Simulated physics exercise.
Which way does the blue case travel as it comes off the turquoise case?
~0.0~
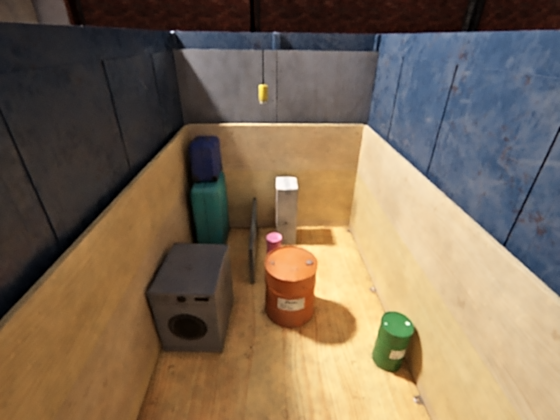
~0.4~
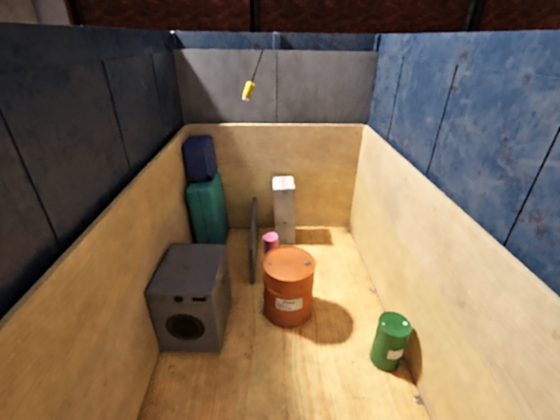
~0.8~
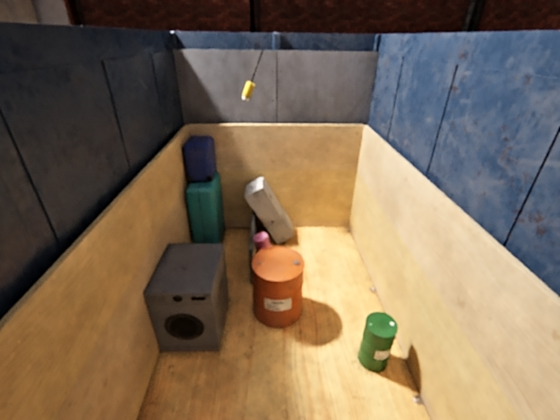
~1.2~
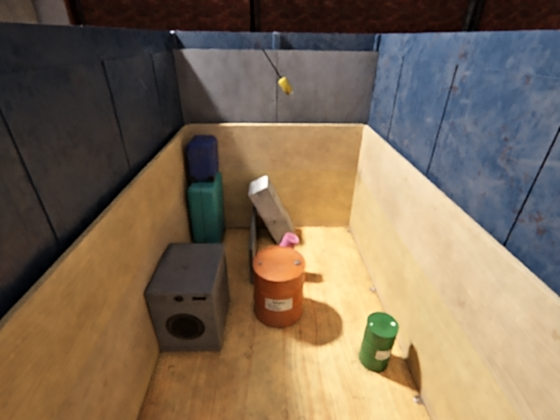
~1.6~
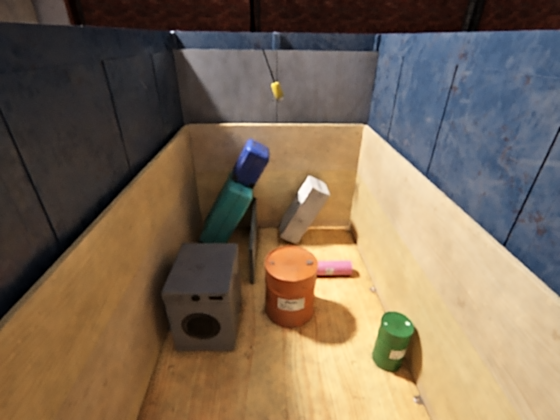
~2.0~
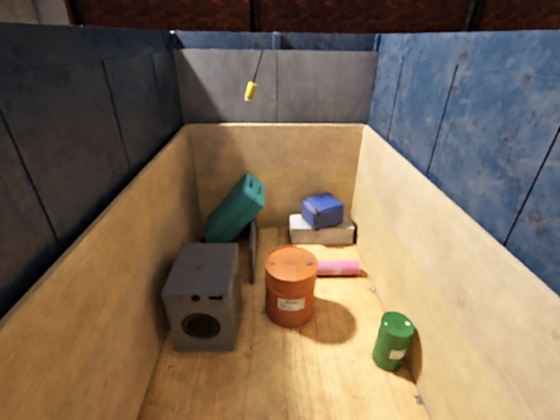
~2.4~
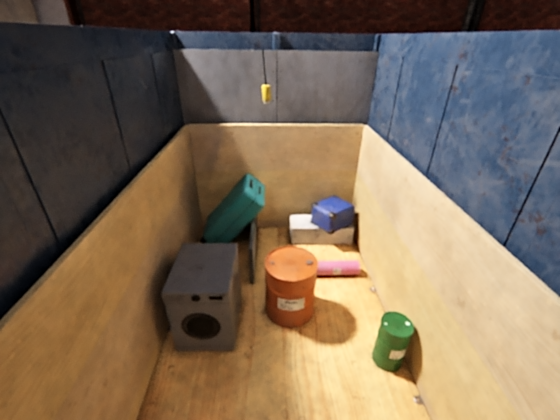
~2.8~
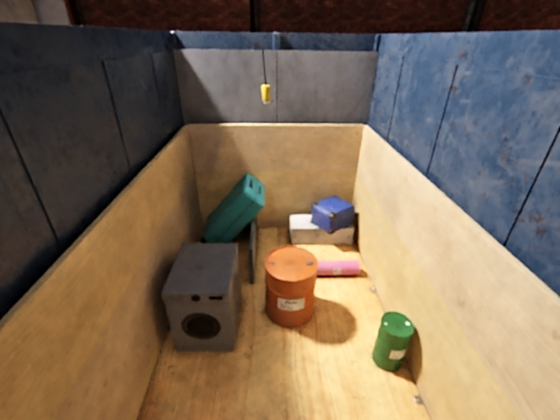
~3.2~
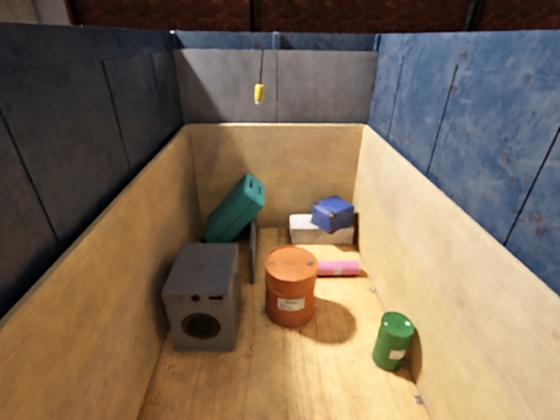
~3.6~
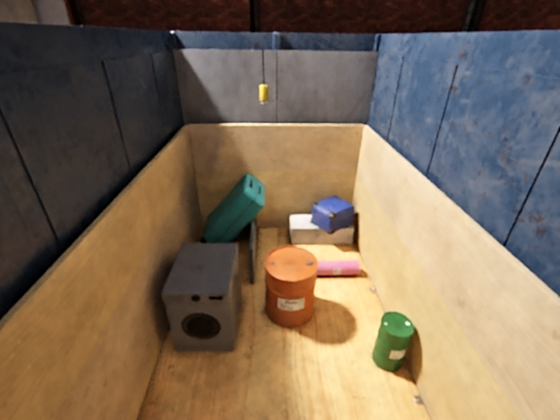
The blue case moves to the right, tumbling down from the turquoise case and ending up on the fallen white box.
Load bay with white box tilting left then toppling right, pink canister falling, blue case tumbling onto box, turquoise case left leaning.
